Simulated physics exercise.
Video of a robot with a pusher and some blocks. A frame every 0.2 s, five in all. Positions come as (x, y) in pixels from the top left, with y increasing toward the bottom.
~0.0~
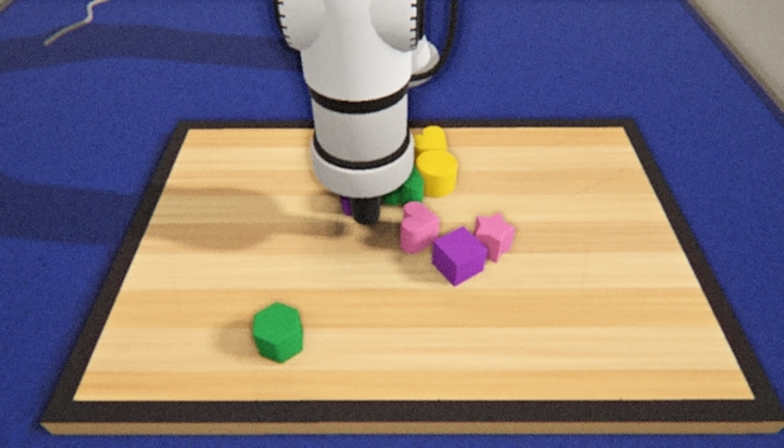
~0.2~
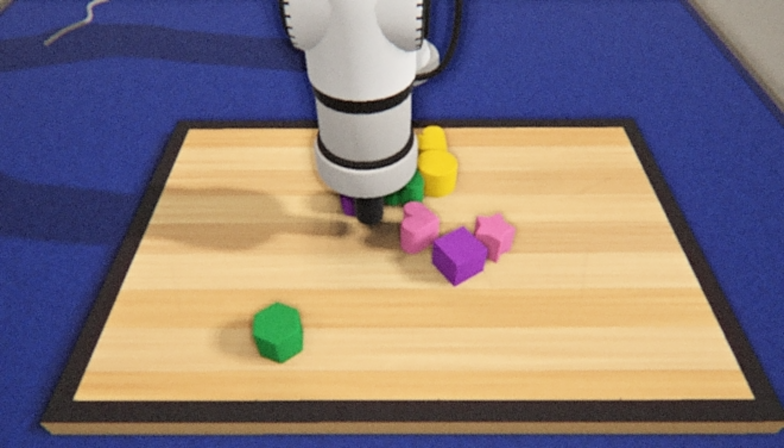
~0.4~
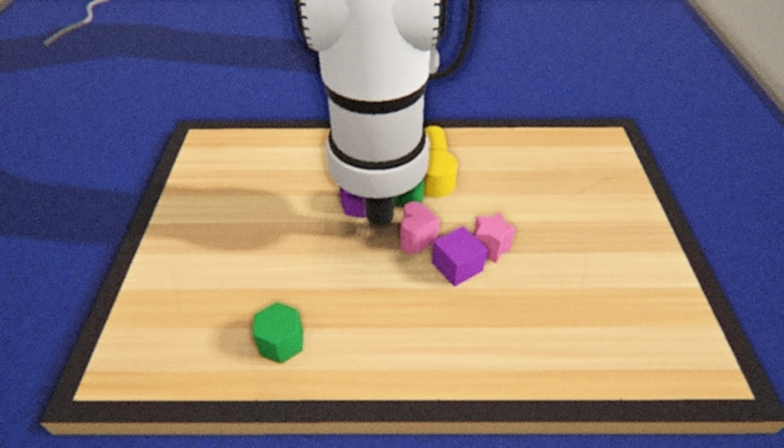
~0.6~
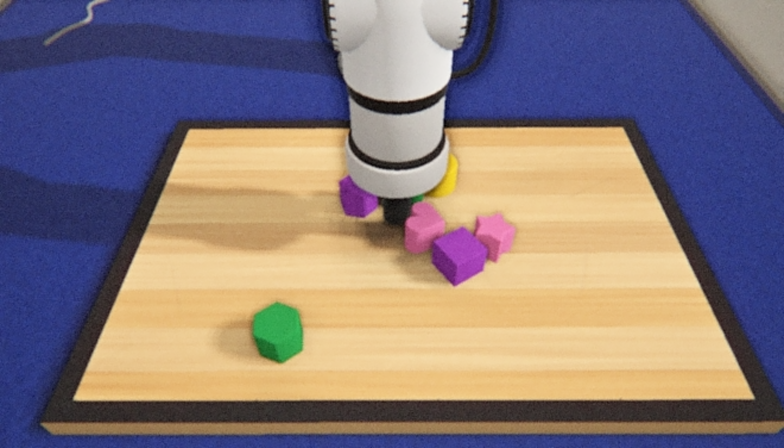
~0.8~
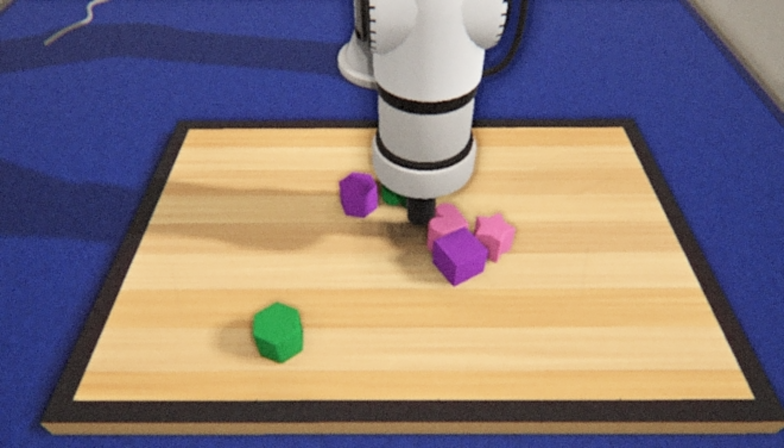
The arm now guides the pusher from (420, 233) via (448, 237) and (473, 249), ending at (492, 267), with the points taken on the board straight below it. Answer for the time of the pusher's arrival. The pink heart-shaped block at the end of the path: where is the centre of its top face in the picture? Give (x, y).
My estimate: (526, 244).
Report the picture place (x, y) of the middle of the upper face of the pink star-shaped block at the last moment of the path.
I'd place it at (557, 235), taking the centre of its top.
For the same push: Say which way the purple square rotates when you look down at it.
It twists with the clock when seen from above.
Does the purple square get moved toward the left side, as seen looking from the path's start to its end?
Short answer: No.
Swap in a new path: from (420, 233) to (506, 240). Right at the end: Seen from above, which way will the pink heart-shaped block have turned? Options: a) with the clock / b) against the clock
That would be a.
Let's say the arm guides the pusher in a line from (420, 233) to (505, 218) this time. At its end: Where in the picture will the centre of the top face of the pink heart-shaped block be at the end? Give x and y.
Most likely (499, 218).
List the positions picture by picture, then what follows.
The first frame shows pusher tip at (366, 216); block tops, green heart-shaped block partly hidden; pink heart-shaped block at (418, 216); purple square at (460, 244); pink star-shaped block at (494, 226).
The second frame shows pusher at (370, 216); blocks unchanged.
The third frame shows pusher at (380, 216); blocks unchanged.
The fourth frame shows pusher at (397, 217); pink heart-shaped block at (424, 216).
The fifth frame shows pusher at (421, 217); green heart-shaped block hidden; pink heart-shaped block at (448, 218); purple square at (461, 245); pink star-shaped block at (494, 226).
On the path given first. Halfway along, pusher at (465, 226); pink heart-shaped block at (493, 228); purple square at (479, 257), turned 50° clockwise; pink star-shaped block at (529, 230), turned 15° anticlockwise.
At the end, pusher at (496, 251); green heart-shaped block in place; pink heart-shaped block at (526, 244), turned 20° anticlockwise; purple square at (482, 269), turned 70° clockwise; pink star-shaped block at (557, 235), turned 40° anticlockwise.
